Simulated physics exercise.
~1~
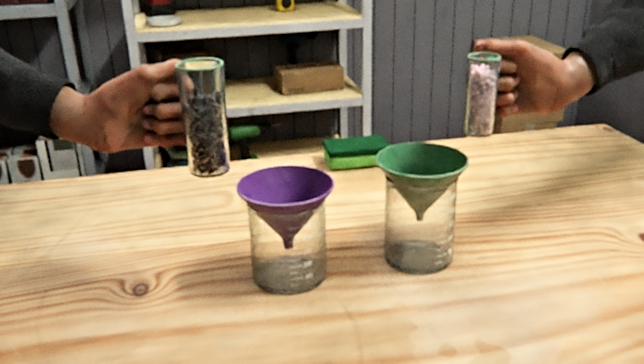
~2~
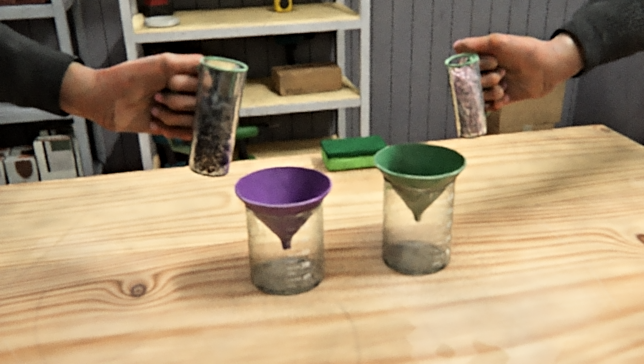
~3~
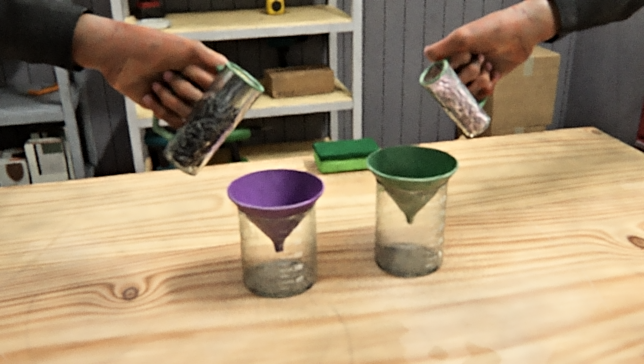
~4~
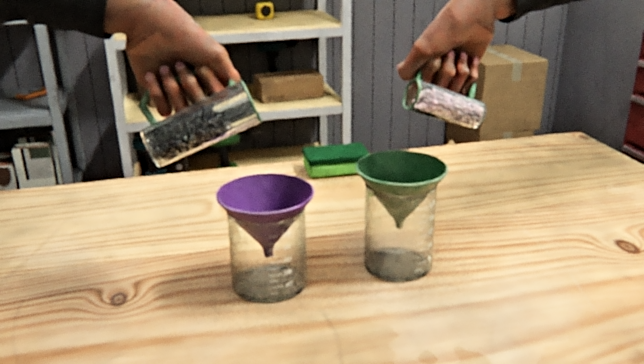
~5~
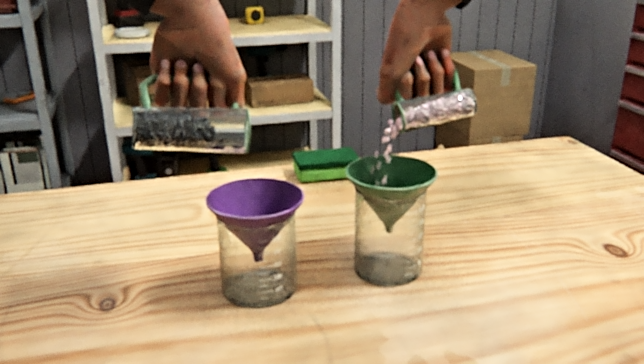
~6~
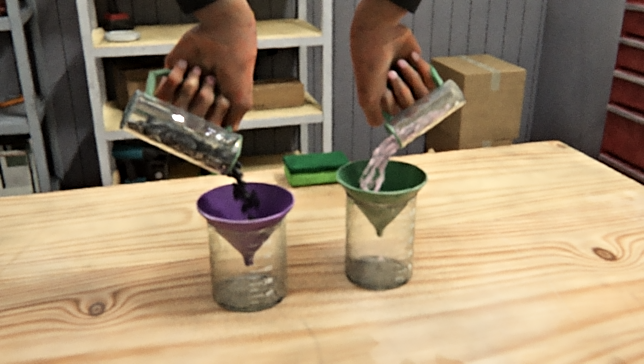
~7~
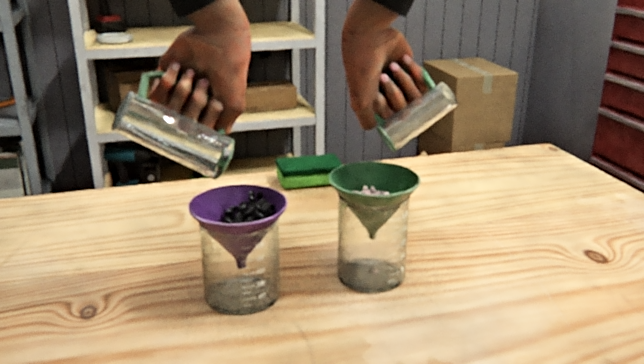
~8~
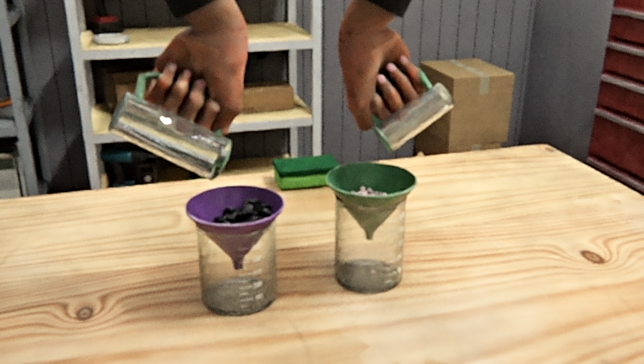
In a workshop, a wooden table is seen from the front and slightly above, with shelves, a cardboard box and red drawers behind it. Two clear jars stand near the middle, the left holding a purple funnel and the right a green one, with a green sponge behind them. Two hands bring in clear cups, dark pieces on the left and pale pink ones on the right, and tip them as the view drifts right. The right cup starts pouring first, then the left. Both cups empty, and the dark pieces sit heaped in the purple funnel while nearly all the pale ones stay stuck in the green.
